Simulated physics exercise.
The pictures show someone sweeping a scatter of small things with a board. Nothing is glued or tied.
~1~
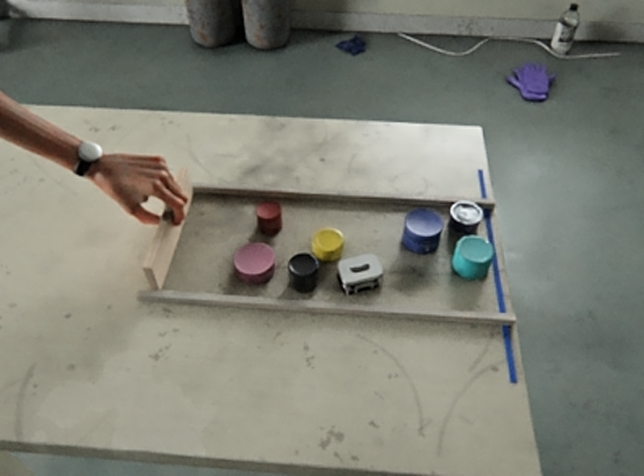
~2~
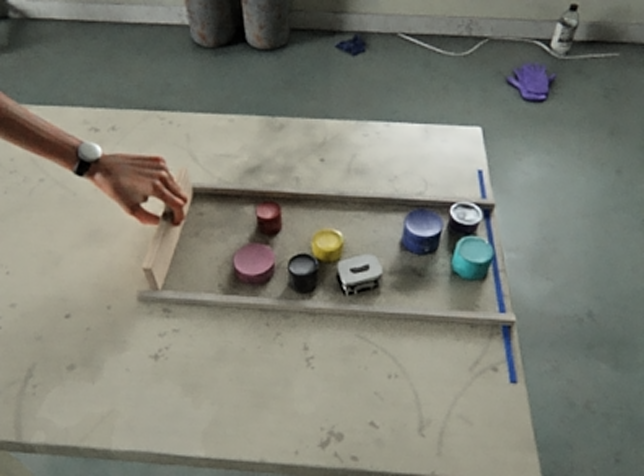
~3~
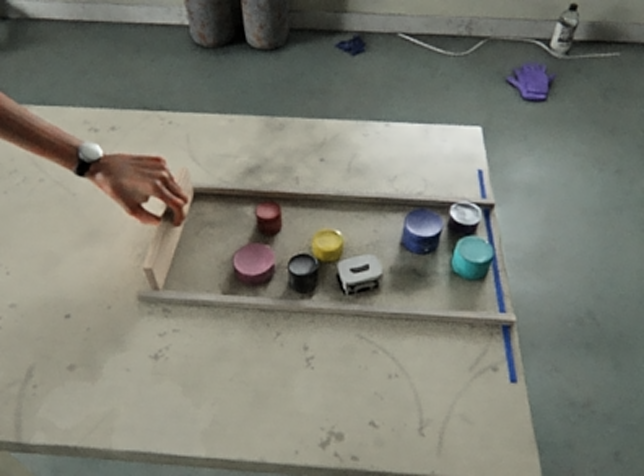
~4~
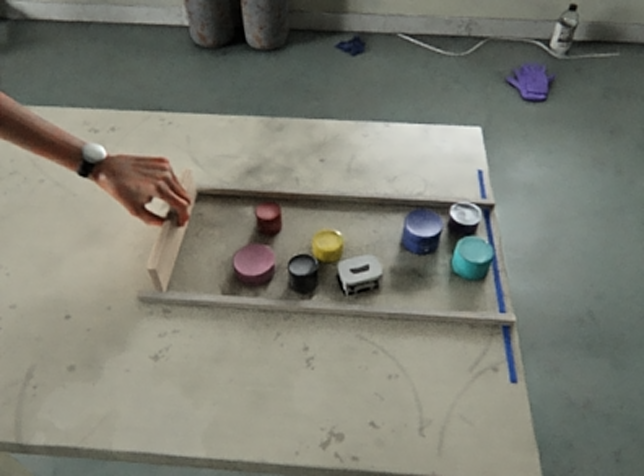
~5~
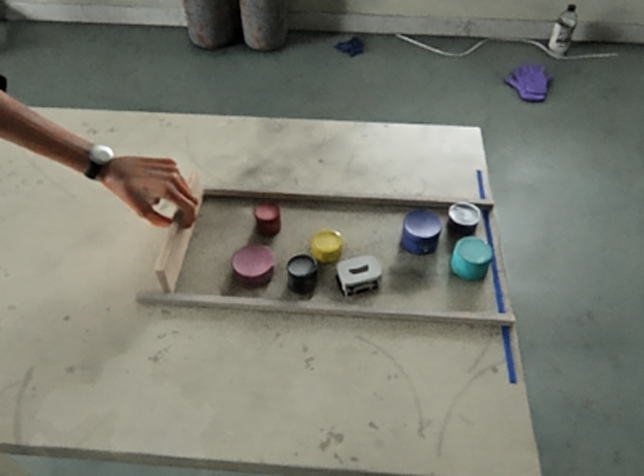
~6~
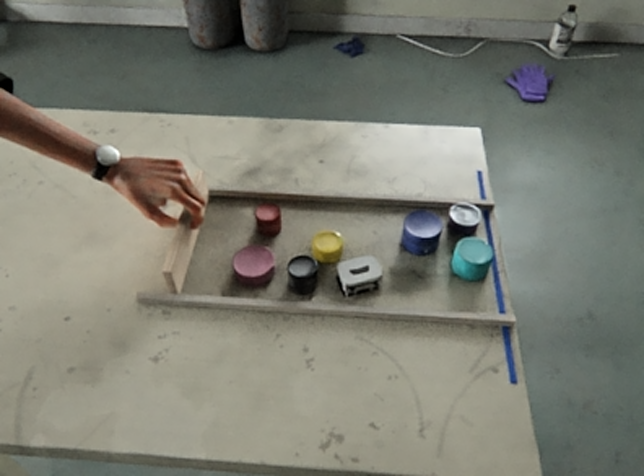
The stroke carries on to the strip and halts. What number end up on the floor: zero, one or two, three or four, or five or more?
In the end the number that fall off is five or more.
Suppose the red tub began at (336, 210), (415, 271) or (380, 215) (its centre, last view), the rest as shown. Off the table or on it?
The red tub comes down; is lost; goes over.
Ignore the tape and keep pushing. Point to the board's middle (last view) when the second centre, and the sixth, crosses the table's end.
Its middle is around (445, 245) and later (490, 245).
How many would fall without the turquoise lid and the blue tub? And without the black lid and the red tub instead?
The counts: 6 and 6.
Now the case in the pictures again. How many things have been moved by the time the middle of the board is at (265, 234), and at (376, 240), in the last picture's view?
The counts are 3 and 6.
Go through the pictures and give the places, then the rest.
Turquoise lid (473, 258); purple tin (465, 219); blue tub (422, 231); board (171, 226); tape (494, 259), in the first picture.
Purple tin (464, 219); red tub (269, 218), in the second picture.
Blue tub (422, 232); black lid (303, 274), in the third picture.
Turquoise lid (473, 258); white case (359, 275), in the fourth picture.
Purple tin (463, 220); yellow lid (327, 246), in the fifth picture.
Turquoise lid (472, 259); purple tin (464, 220); blue tub (422, 233); board (188, 230); tape (494, 260), in the sixth picture.
Early on, none off yet; turquoise lid at rest near (472, 259); purple tin at rest near (464, 220); blue tub at rest near (422, 233).
A while later, none off yet; turquoise lid at rest near (473, 259); purple tin at rest near (465, 220); blue tub travelled a little near (442, 232).
Finally, the number that fall off is five or more; lost, pink tub, red tub, black lid, yellow lid, white case, blue tub, purple tin and turquoise lid.
